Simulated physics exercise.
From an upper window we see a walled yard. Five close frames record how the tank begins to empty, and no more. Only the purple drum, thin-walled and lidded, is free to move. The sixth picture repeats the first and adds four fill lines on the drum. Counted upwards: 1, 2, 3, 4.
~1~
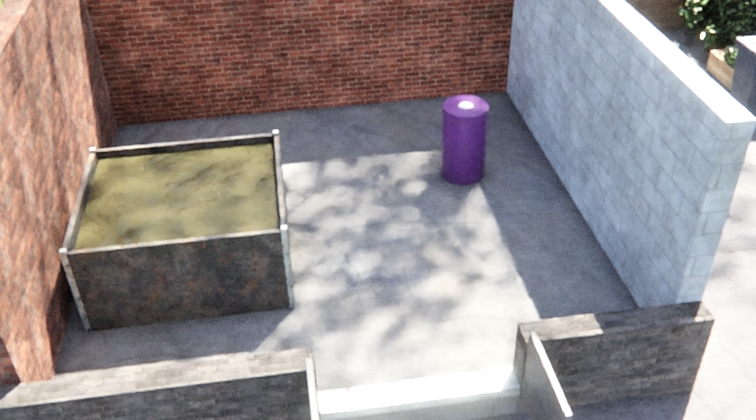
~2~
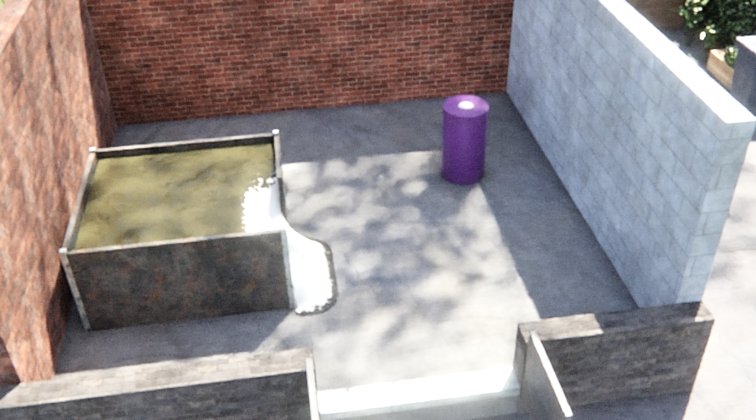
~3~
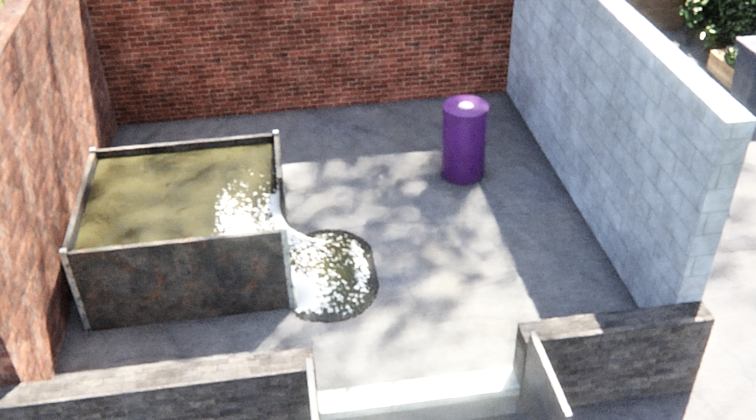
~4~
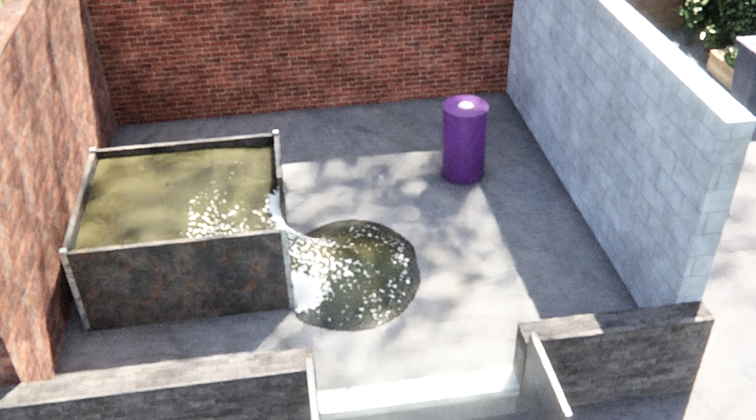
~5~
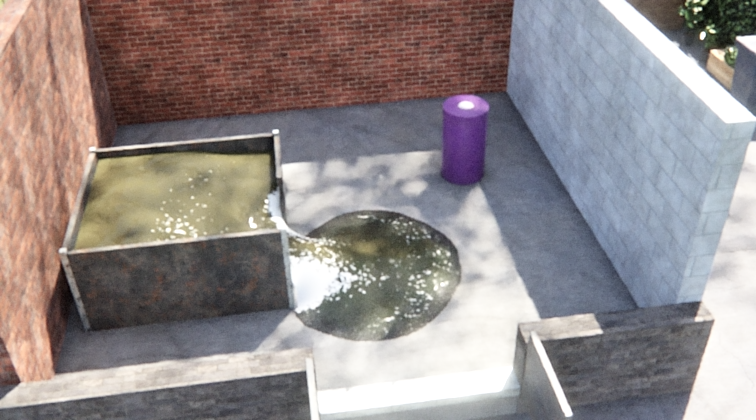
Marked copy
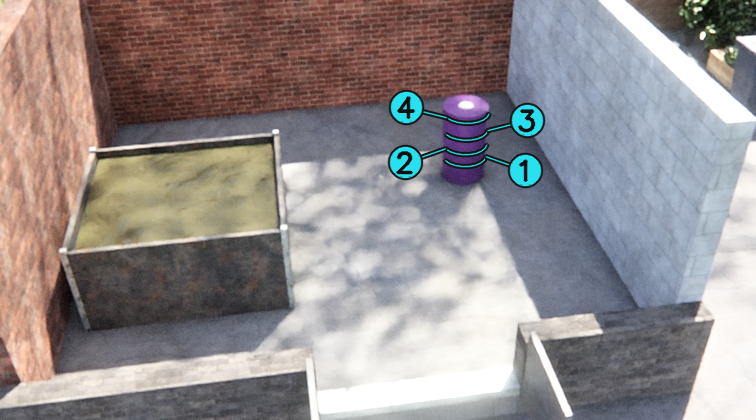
Murky water sits in a raised tank at the left of a walled yard, then pours over the tank's right side onto the paving. It forms a foaming, rounded puddle that widens step by step across the ground toward the right, while the purple drum near the back stays still.
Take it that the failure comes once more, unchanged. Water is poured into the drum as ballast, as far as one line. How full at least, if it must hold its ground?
1 is the one.
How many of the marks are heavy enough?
All of the four.
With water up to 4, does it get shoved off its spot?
No, that is safe.
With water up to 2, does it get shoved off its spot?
No, not at all.
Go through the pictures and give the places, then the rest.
The first picture shows lid of the purple drum at (466, 106); tank full, its middle at (182, 194); open gate at (417, 339).
In the second picture, 2 % of the ground under water, its edge towards the drum at (320, 248).
In the third picture, 4 % of the ground under water, its edge towards the drum at (362, 246).
In the fourth picture, 7 % of the ground under water, its edge towards the drum at (390, 235).
The fifth picture shows lid of the purple drum at (466, 106); 11 % of the ground under water, its edge towards the drum at (397, 216).
In cyan, 1 at (469, 166); 2 at (469, 154); 3 at (470, 140); 4 at (471, 123); from the bottom up 1, 2, 3, 4.
If 1 is chosen, it does not move.
If 2 is chosen, it does not move.
If 3 is chosen, it does not move.
If 4 is chosen, it does not move.
